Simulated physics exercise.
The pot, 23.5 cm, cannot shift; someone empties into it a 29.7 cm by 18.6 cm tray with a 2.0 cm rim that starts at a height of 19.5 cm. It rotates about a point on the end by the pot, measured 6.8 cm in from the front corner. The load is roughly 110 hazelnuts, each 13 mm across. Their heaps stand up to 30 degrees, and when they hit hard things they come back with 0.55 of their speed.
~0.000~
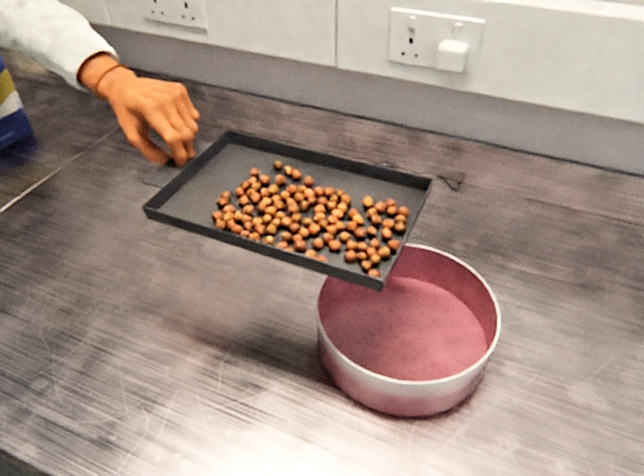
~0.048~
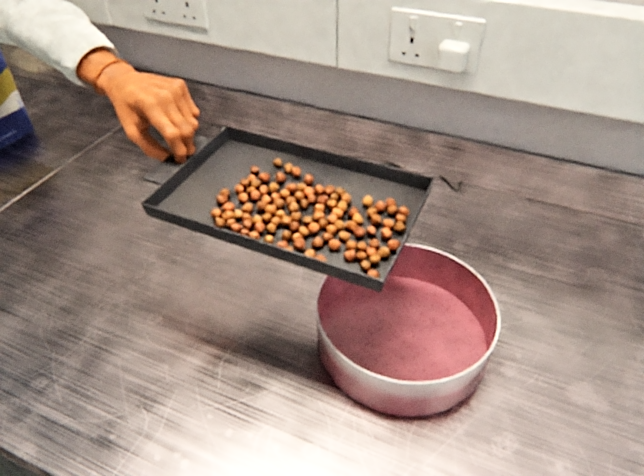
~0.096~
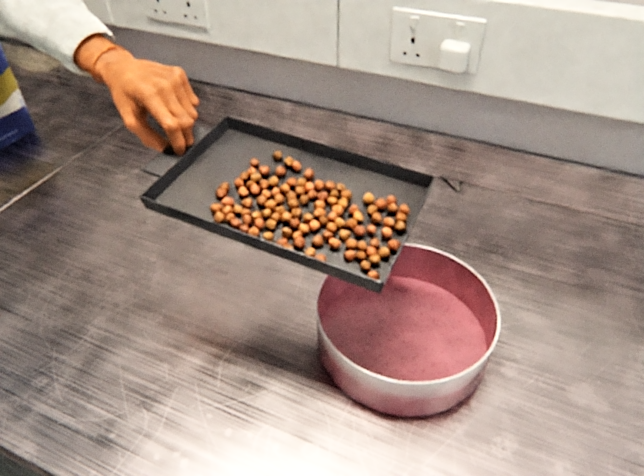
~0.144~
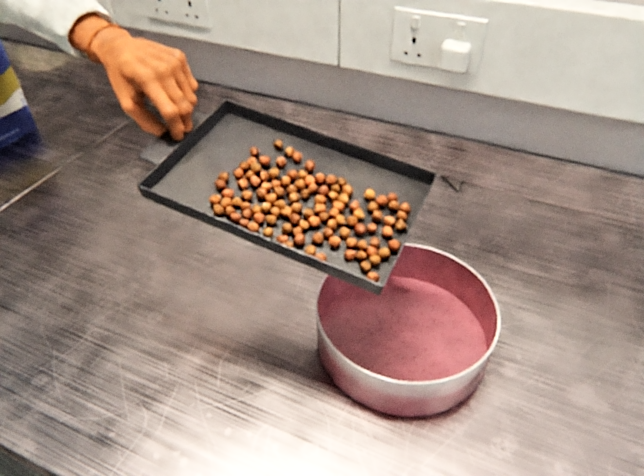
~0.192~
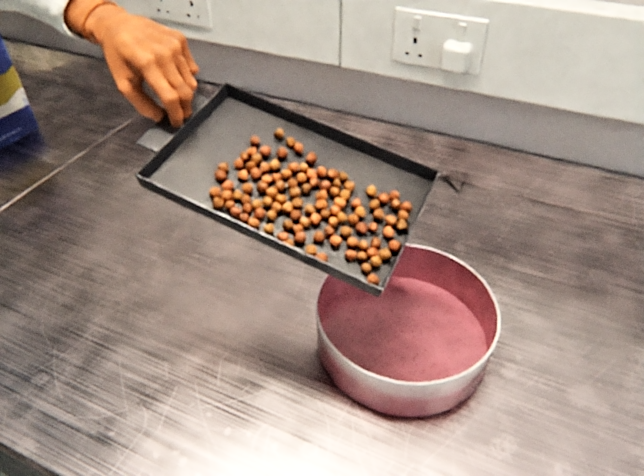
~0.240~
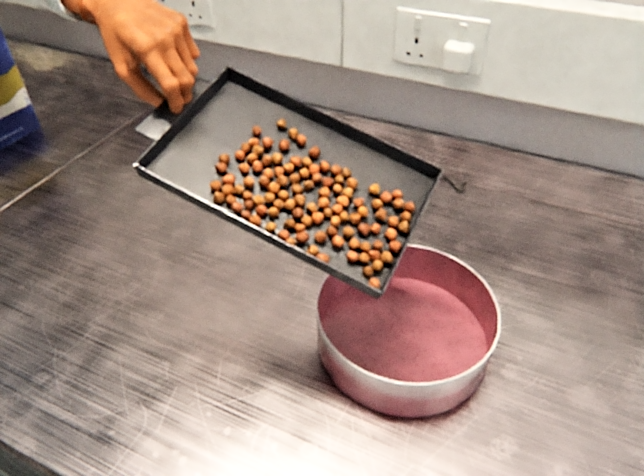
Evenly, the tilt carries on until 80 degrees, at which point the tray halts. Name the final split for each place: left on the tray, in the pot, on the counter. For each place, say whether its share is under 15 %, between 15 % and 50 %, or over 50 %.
Left on the tray: Over 50 %; pot: Under 15 %; counter: Under 15 %.
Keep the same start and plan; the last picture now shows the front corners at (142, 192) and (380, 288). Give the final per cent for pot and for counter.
Pot: 0, counter: 0.
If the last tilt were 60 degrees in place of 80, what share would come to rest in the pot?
Estimate: Roughly 0 percent.
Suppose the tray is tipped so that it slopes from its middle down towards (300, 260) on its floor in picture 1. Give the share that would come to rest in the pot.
Near 0 percent, give or take.
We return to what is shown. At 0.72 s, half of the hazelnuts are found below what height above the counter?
The halfway mark is near 26 cm.
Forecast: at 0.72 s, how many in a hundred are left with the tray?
Load share: Around 100%.
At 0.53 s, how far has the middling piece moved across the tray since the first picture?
4 cm.
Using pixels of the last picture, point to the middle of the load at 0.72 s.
Around (351, 223).
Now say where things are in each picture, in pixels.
In the first frame, tray tilt 0 degrees, front corners at (145, 206) and (382, 278); middle of the pieces at (297, 218); pot at (407, 305).
In the second frame, tray tilt 1 degrees, front corners at (144, 203) and (382, 279); middle of the pieces at (296, 217).
In the third frame, tray tilt 4 degrees, front corners at (142, 195) and (382, 281), lowest corner right front; middle of the pieces at (297, 213).
In the fourth frame, tray tilt 9 degrees, front corners at (140, 185) and (382, 284), lowest corner right front; middle of the pieces at (297, 208).
In the fifth frame, tray tilt 14 degrees, front corners at (138, 174) and (382, 287), lowest corner right front; middle of the pieces at (298, 204).
In the sixth frame, tray tilt 19 degrees, front corners at (137, 164) and (382, 290), lowest corner right front; middle of the pieces at (300, 201); pot at (407, 305). The tray's pace is about 105 degrees a second.
After 0.53 s, tilt 50 degrees; the tray holds 100 %, the pot 0 %.
After 0.72 s, tilt 70 degrees; the tray holds 100 %, the pot 0 %.
After 1.03 s, tilt 80 degrees; the tray holds 100 %, the pot 0 %.
At rest (2.1 s), tray 95 %, pot 5 %, counter 5 %.
